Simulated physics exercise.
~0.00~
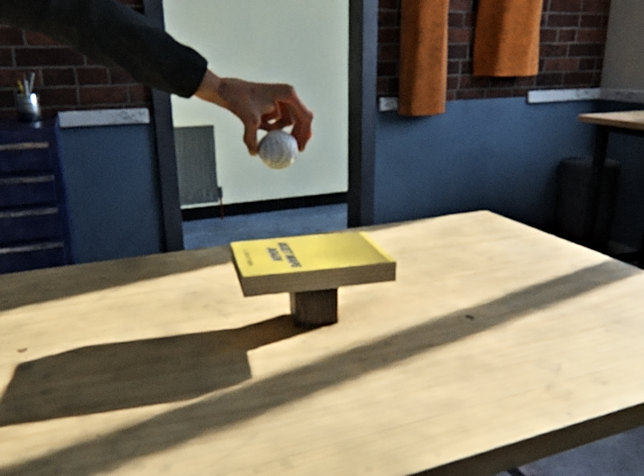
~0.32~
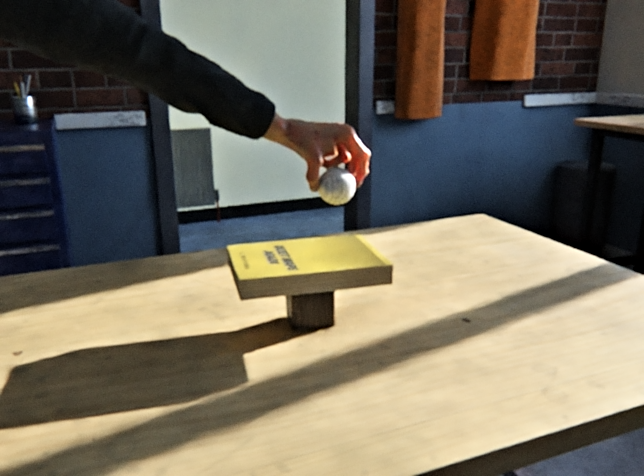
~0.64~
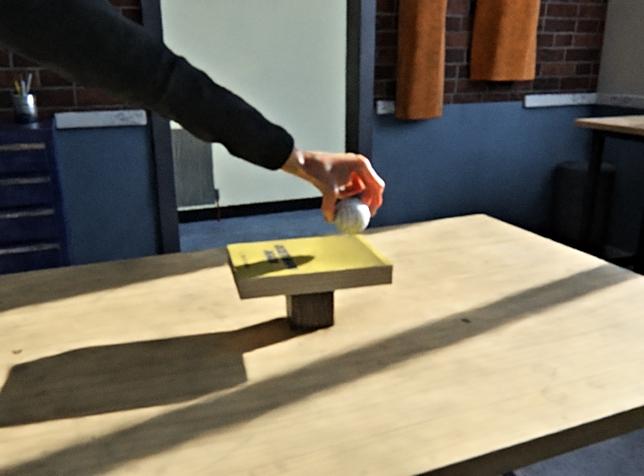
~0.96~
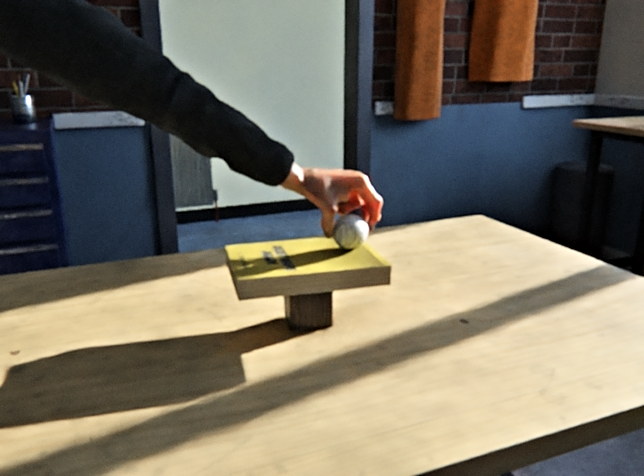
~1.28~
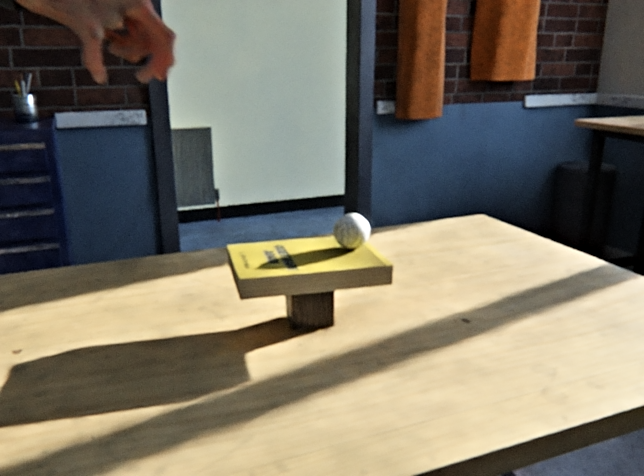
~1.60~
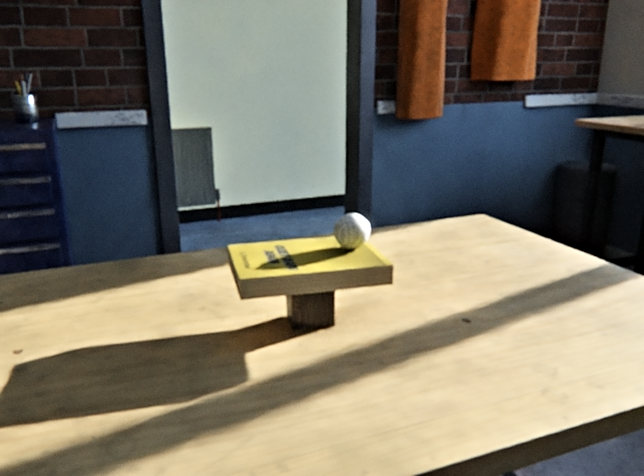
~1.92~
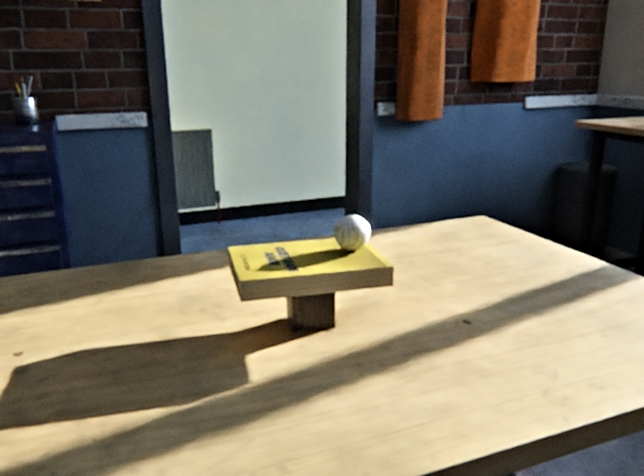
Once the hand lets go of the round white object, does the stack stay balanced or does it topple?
The stack stays balanced, with the white object resting on the yellow book and the book still sitting on the dark block.
